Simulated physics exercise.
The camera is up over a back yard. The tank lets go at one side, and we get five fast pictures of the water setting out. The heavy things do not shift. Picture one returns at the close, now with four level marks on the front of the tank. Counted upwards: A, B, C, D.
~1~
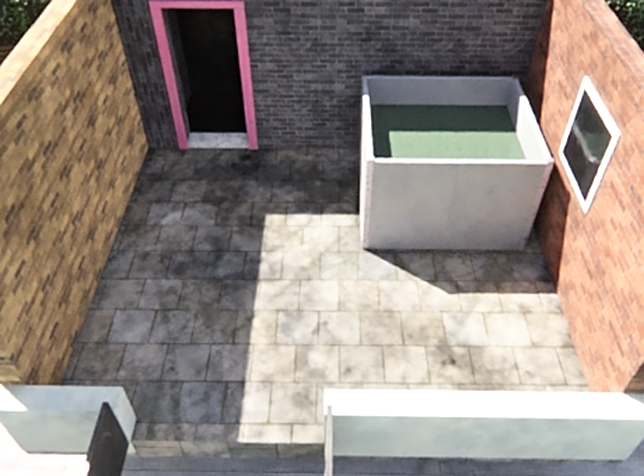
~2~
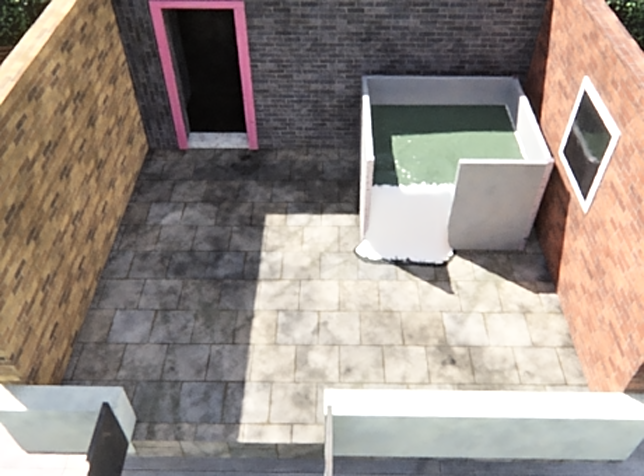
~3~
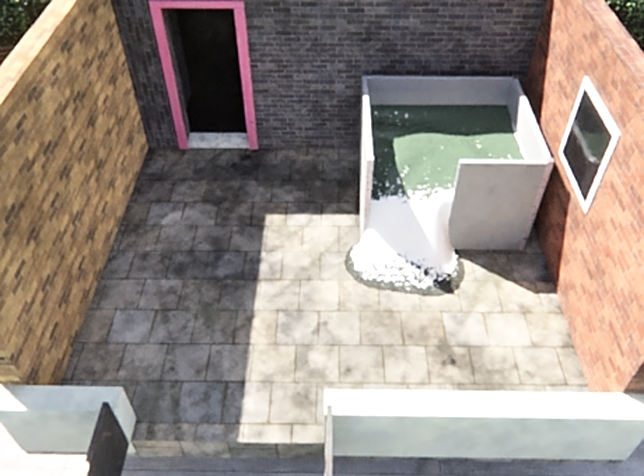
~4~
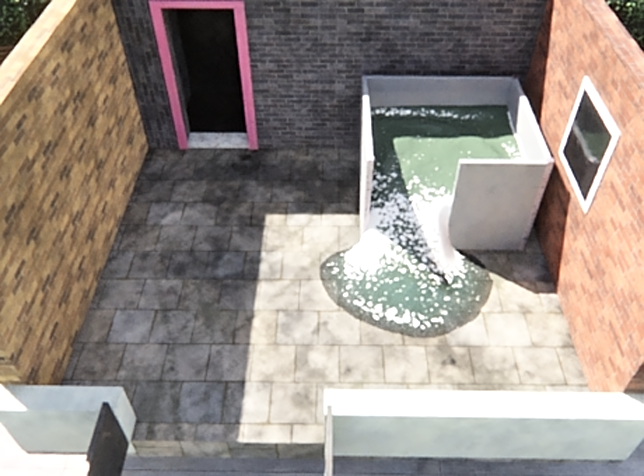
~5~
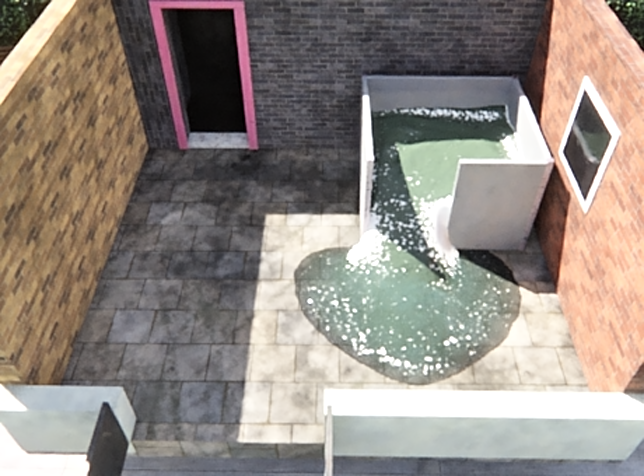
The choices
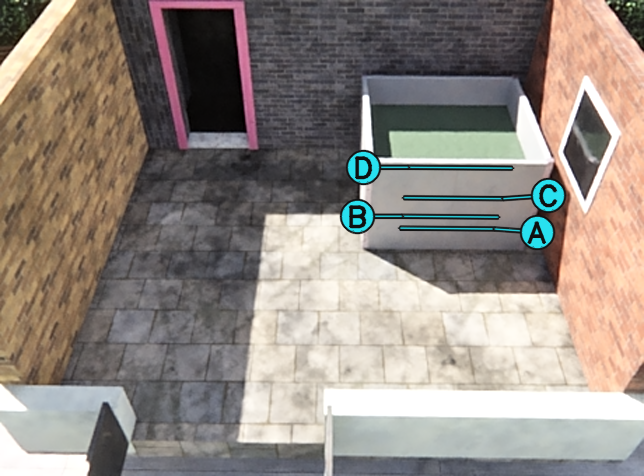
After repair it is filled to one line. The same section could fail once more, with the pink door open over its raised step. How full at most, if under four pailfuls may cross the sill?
I would pick line C.
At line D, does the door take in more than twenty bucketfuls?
No, it does not.
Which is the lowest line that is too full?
D it is.
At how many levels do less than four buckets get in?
Three of them.
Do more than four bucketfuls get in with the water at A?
No, not at all.
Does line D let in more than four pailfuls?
Yes, it does.
On the marked copy, A at (447, 228); B at (449, 216); C at (453, 198); D at (459, 167); from the bottom up A, B, C, D.
Choosing A, nothing gets over.
Choosing B, nothing gets over.
Choosing C, a splash gets over, under a bucket.
Choosing D, about 9 bucketfuls get in.
